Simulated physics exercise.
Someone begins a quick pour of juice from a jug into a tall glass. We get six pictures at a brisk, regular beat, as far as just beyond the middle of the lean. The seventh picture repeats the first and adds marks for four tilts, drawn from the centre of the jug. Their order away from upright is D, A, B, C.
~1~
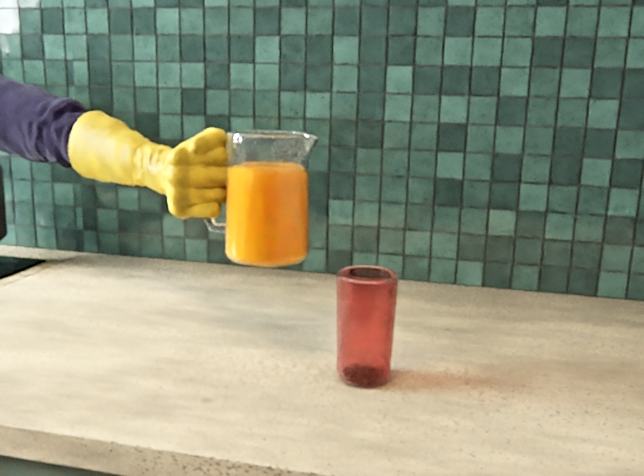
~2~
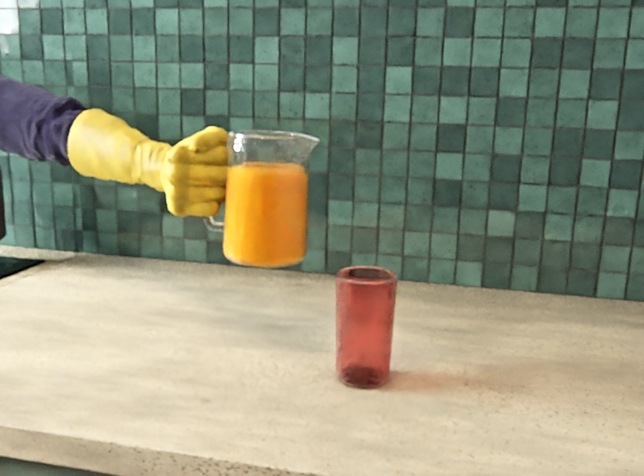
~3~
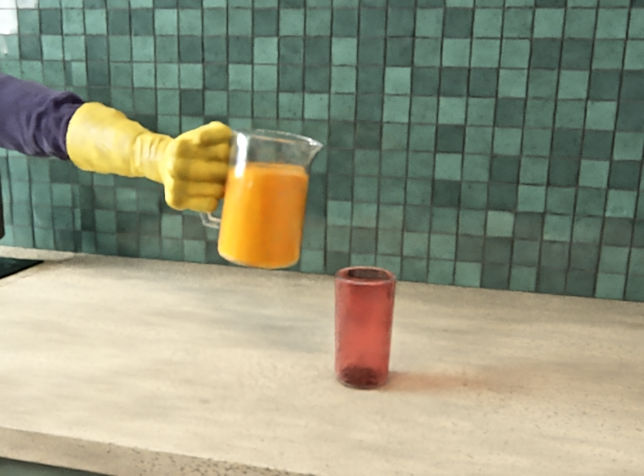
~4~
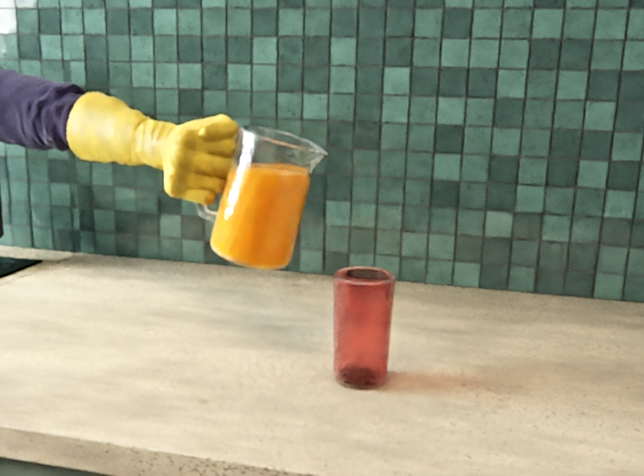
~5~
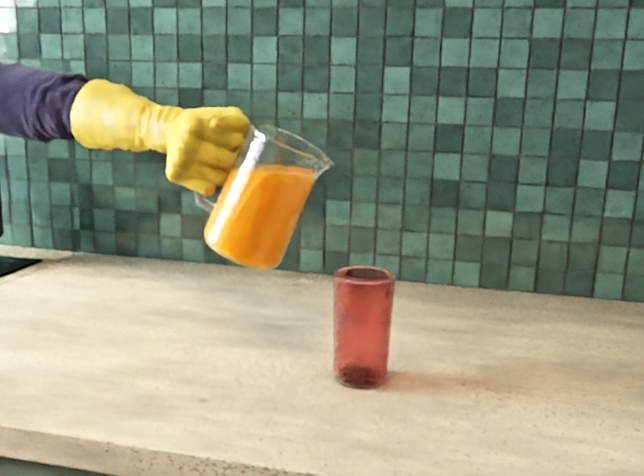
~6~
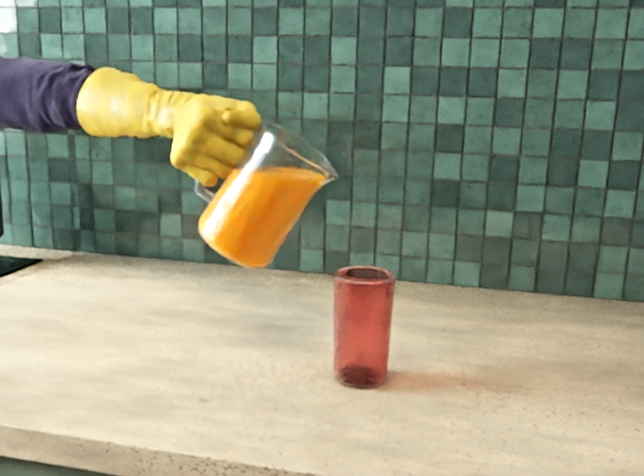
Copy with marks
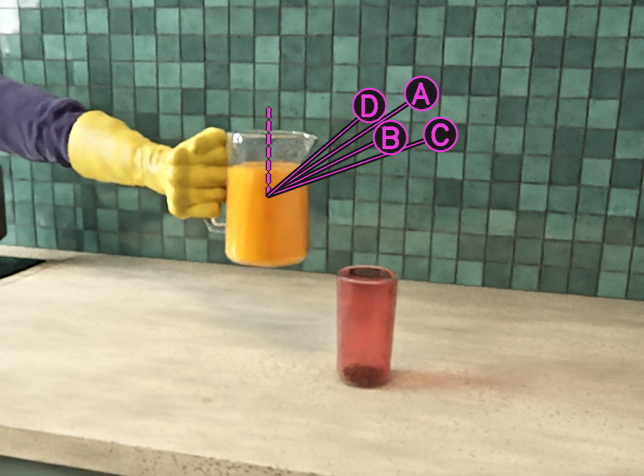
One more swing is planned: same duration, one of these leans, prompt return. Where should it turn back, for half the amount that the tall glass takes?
The answer is mark C.
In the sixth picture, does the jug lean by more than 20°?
Yes, it does.
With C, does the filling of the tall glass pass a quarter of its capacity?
Yes, clearly.
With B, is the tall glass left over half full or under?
Under.
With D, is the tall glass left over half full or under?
Under half.
In magenta, A at (407, 103); B at (374, 143); C at (424, 140); D at (358, 118).
With A, the tall glass ends with about 22 % of what it can hold.
With B, the tall glass ends with about 35 % of what it can hold.
With C, the tall glass ends with about 53 % of what it can hold.
With D, the tall glass ends with about 12 % of what it can hold.
